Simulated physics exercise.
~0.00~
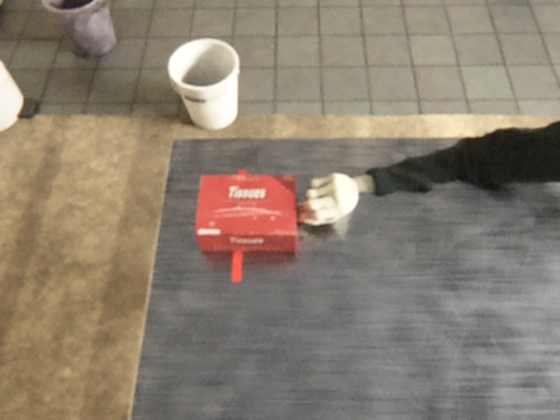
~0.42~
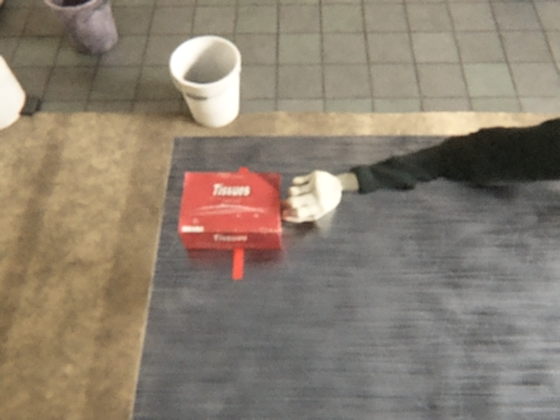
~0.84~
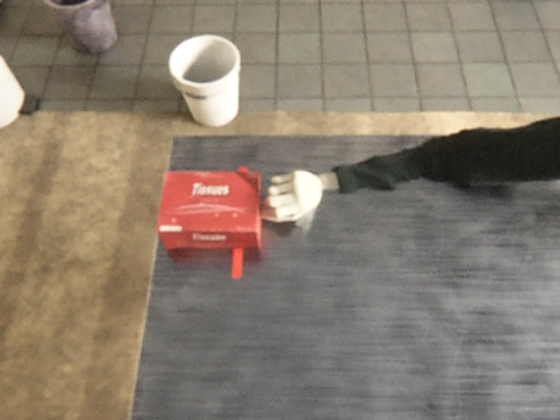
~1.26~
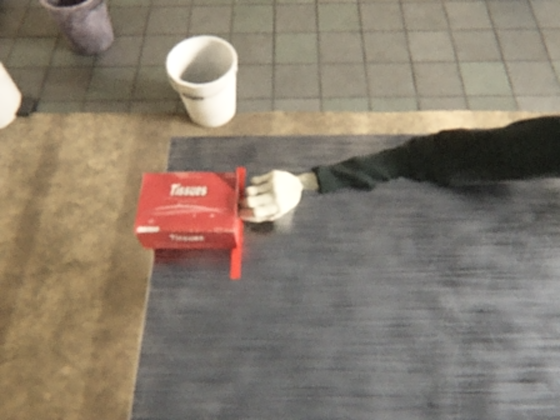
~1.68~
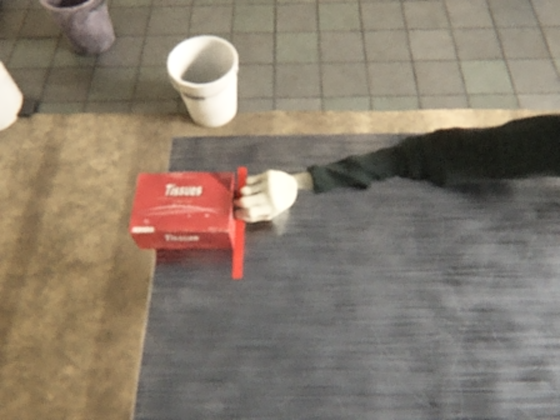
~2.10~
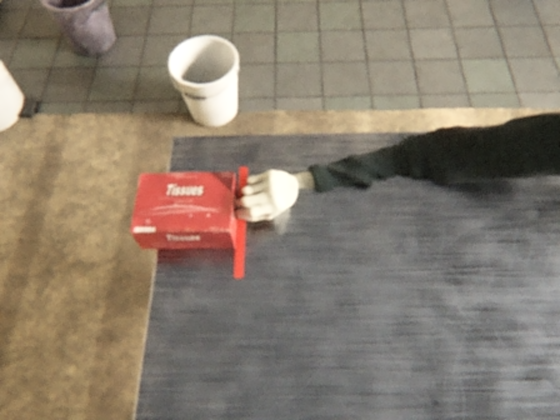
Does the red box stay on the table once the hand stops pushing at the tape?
Yes, the red box stays on top of the table, with its left end sticking out past the edge.
